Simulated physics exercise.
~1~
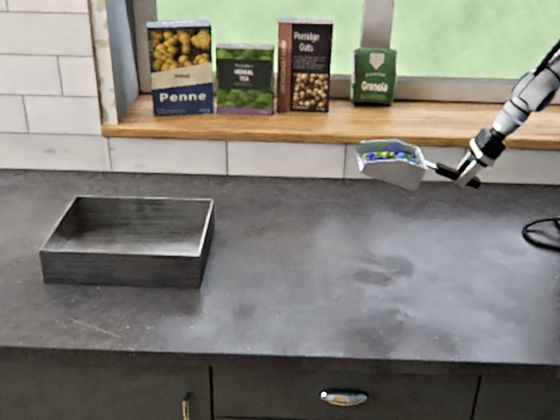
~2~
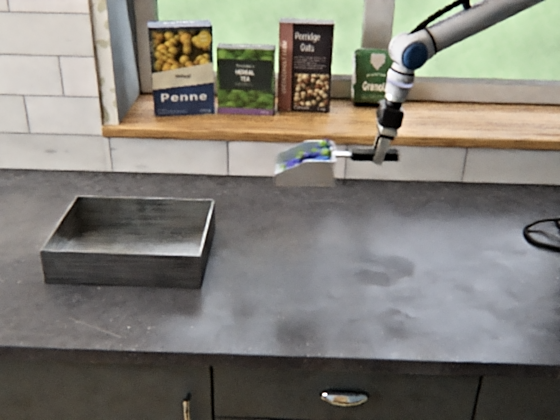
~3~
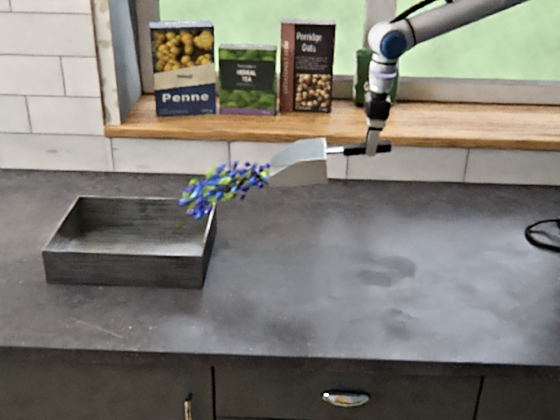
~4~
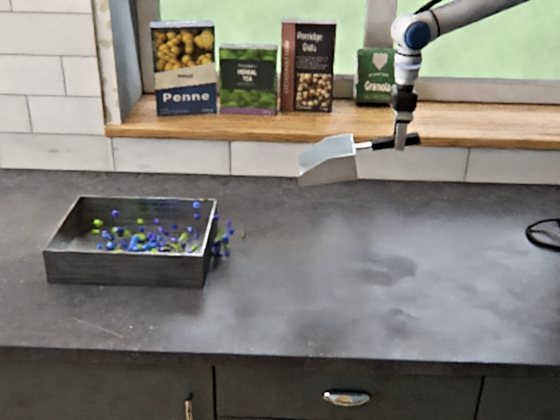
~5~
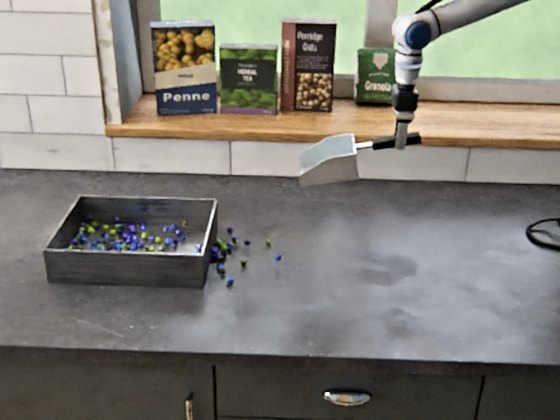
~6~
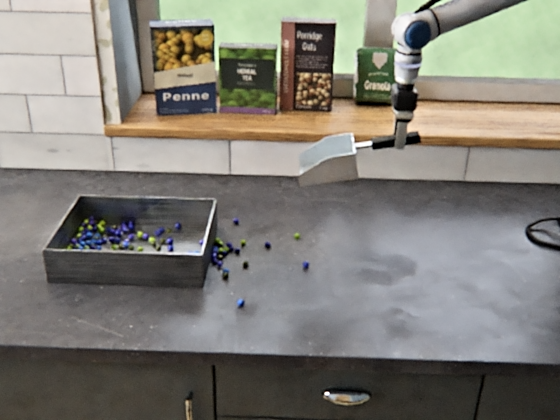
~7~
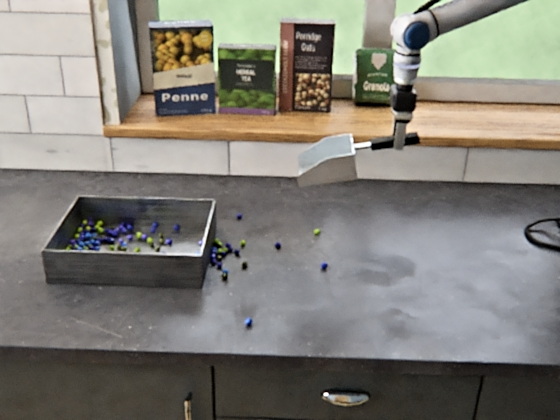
A robot arm swinging a scoop left and tipping blue and green sweets into a grey bin, some scattering across the counter.
